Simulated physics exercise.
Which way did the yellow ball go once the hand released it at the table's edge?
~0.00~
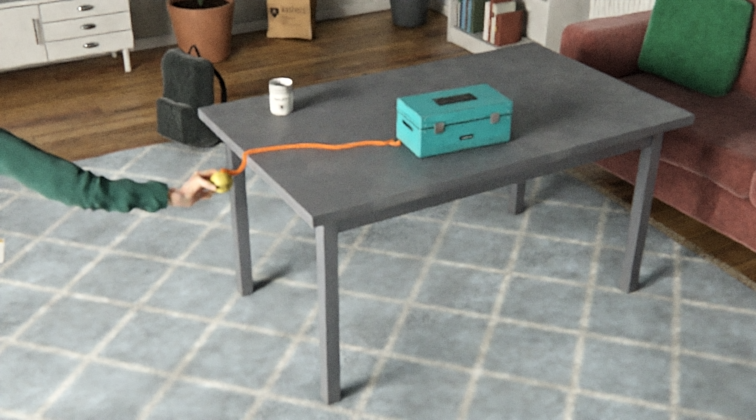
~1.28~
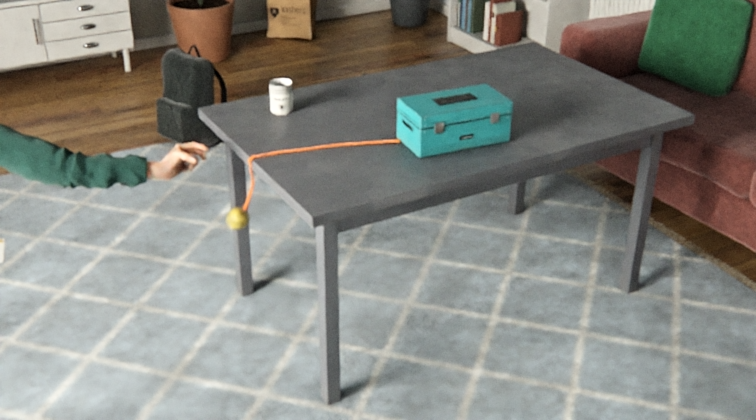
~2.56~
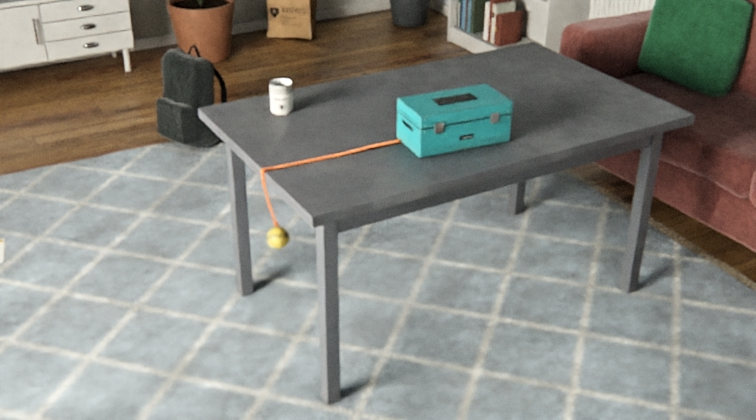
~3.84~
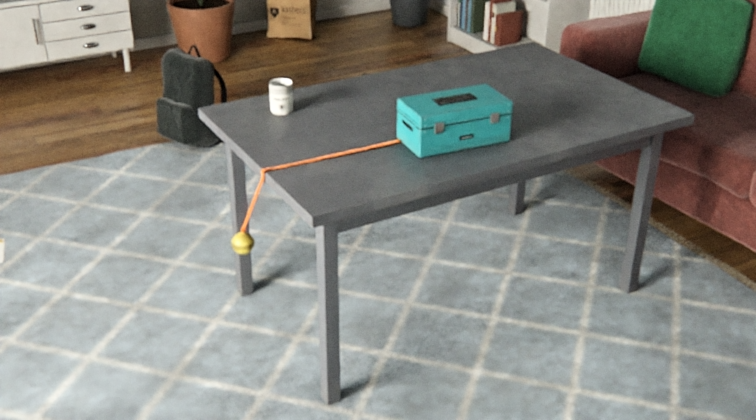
The yellow ball moved down, dropping below the edge of the table on its orange ribbon.
